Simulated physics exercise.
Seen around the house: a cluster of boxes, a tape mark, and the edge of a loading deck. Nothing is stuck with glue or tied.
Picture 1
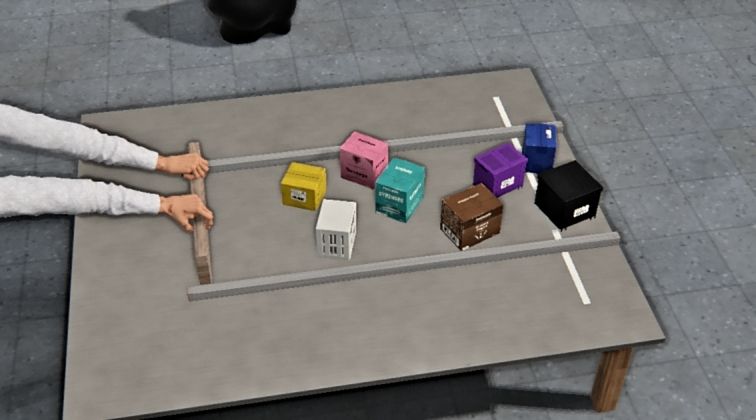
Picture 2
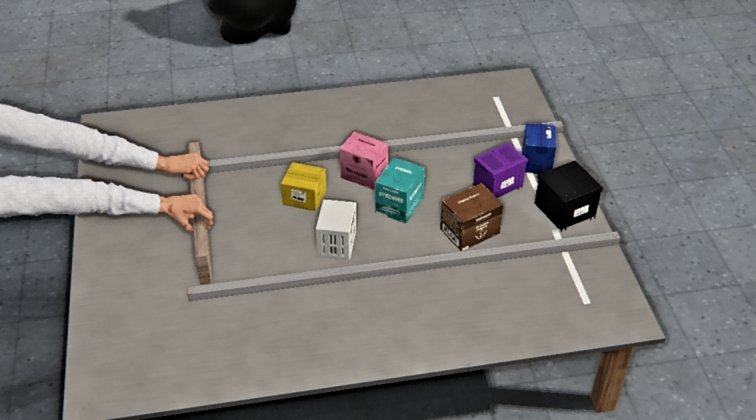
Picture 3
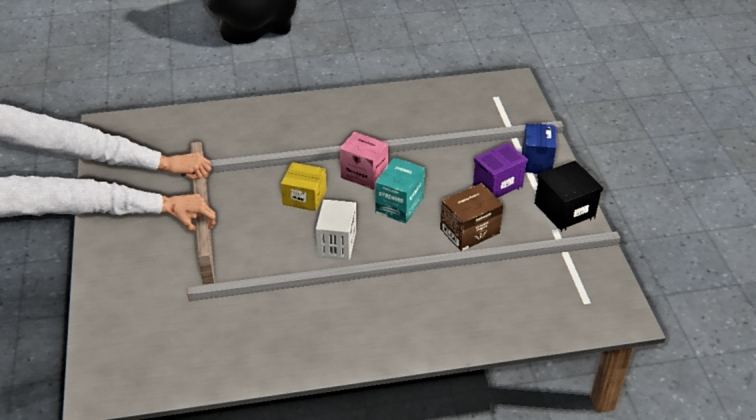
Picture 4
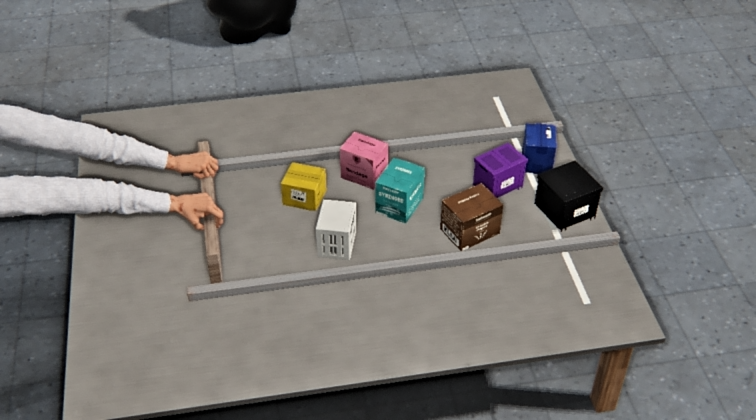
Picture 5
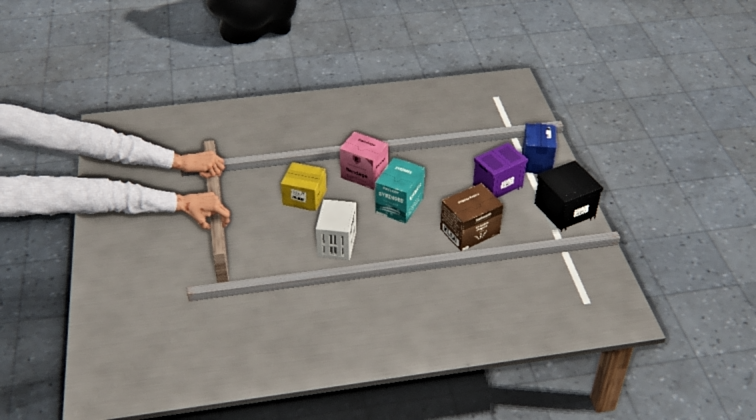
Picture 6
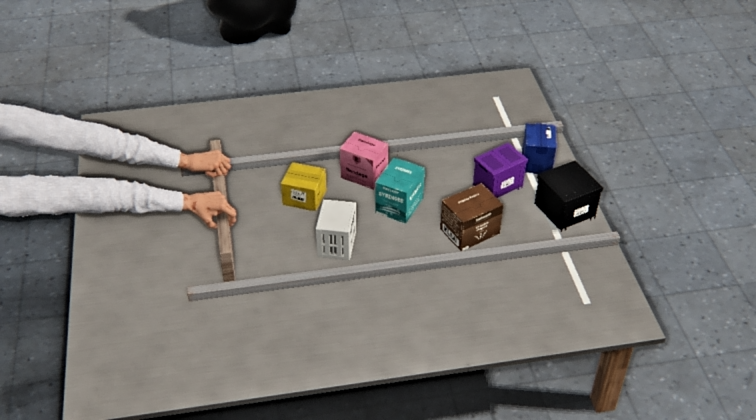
Two hands in white sleeves slide a wooden plank slowly a short way to the right between two rails on a gray table, while the eight colored boxes ahead of it, some near a white tape line, stay still.
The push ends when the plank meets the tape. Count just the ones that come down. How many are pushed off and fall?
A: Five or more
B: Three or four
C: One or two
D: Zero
B.
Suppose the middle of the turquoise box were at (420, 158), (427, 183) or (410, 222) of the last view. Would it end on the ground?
Going through the three places, it drops down; is not lost; is not lost.
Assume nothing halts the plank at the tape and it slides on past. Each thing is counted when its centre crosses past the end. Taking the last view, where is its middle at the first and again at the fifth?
At (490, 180) for the first, at (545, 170) for the fifth.
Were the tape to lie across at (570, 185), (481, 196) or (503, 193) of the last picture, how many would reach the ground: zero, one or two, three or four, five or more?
Taking them in turn, at least five; none at all; just one or two.
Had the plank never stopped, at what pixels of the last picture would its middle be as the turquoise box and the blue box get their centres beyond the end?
About (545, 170), and about (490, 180) for the other.
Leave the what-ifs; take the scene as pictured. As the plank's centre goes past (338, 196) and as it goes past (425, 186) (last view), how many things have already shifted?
First position 3; second position 6.
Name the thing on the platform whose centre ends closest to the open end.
Brown box, foremost.
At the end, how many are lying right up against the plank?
Number: 3.
Early on, none off yet; black tote at rest near (567, 196); blue box at rest near (539, 149); purple tote at rest near (499, 173).
Finally, the number that fall off is three or four; lost, purple tote, blue box and black tote.
